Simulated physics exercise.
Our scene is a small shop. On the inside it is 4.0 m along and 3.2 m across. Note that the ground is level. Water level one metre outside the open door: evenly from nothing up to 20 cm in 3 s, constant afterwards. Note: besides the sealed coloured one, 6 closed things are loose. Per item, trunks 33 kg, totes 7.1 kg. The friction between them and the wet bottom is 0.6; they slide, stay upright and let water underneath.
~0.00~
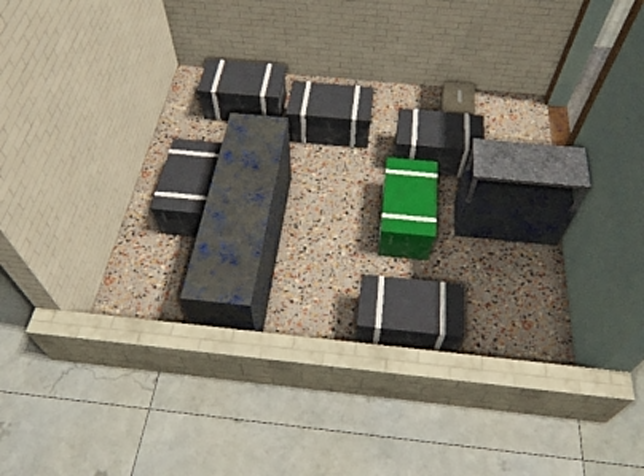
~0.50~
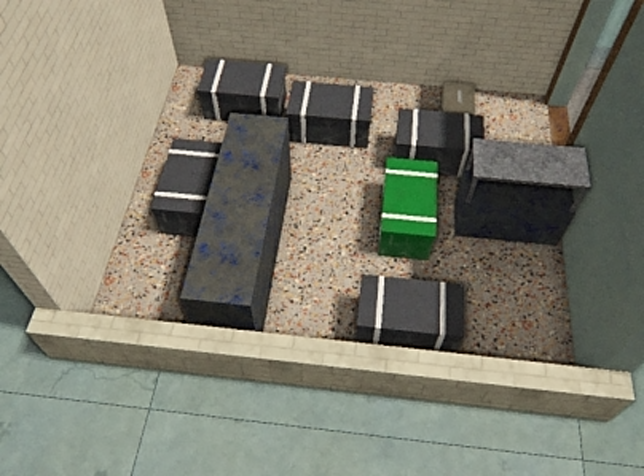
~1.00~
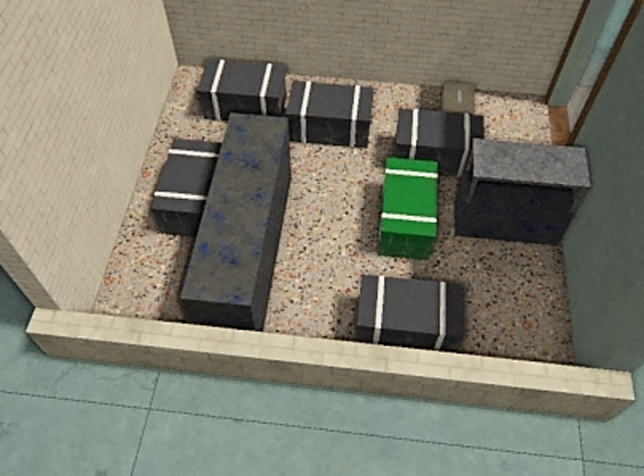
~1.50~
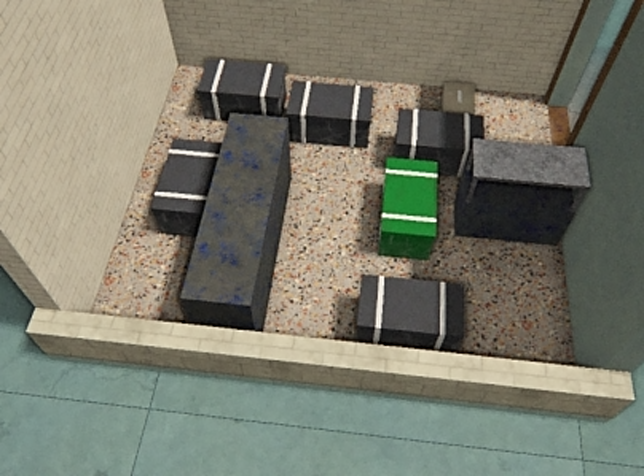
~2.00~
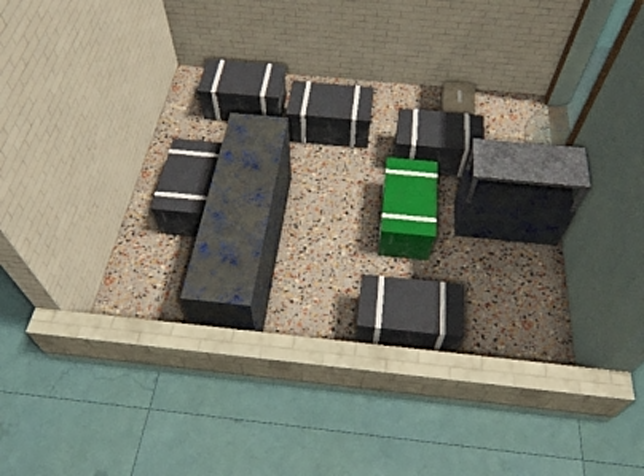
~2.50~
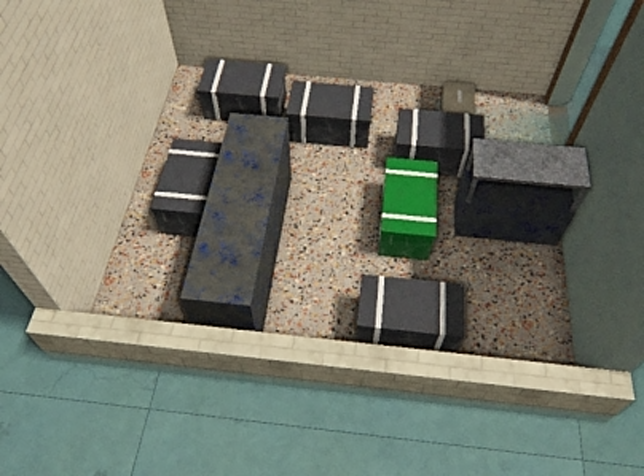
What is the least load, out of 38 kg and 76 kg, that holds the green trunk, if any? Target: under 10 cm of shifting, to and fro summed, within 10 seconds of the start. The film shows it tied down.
The least is 38 kg.
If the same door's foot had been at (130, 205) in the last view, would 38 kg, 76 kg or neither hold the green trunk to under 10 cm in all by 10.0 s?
The light one suffices.
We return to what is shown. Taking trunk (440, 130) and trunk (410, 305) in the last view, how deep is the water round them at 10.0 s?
Some 10 cm at the first, some 6 cm at the second.
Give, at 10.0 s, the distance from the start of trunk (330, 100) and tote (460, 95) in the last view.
50 cm, 250 cm.
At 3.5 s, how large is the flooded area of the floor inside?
Somewhere around 2.0 m2, roughly.
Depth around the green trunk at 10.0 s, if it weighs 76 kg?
Roughly 7 cm.
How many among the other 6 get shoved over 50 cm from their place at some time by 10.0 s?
It works out to 4.
After 3.5 s the green trunk would be 0 cm from its start with 38 kg and 0 cm from its start with 76 kg; 0 cm of water round it then.
After 4.5 s the green trunk would be 0 cm from its start with 38 kg and 0 cm from its start with 76 kg; 3 cm of water round it then.
After 7.0 s the green trunk would be 0 cm from its start with 38 kg and 0 cm from its start with 76 kg; 6 cm of water round it then.
After 10.0 s the green trunk would be 0 cm from its start with 38 kg and 0 cm from its start with 76 kg; 7 cm of water round it then.
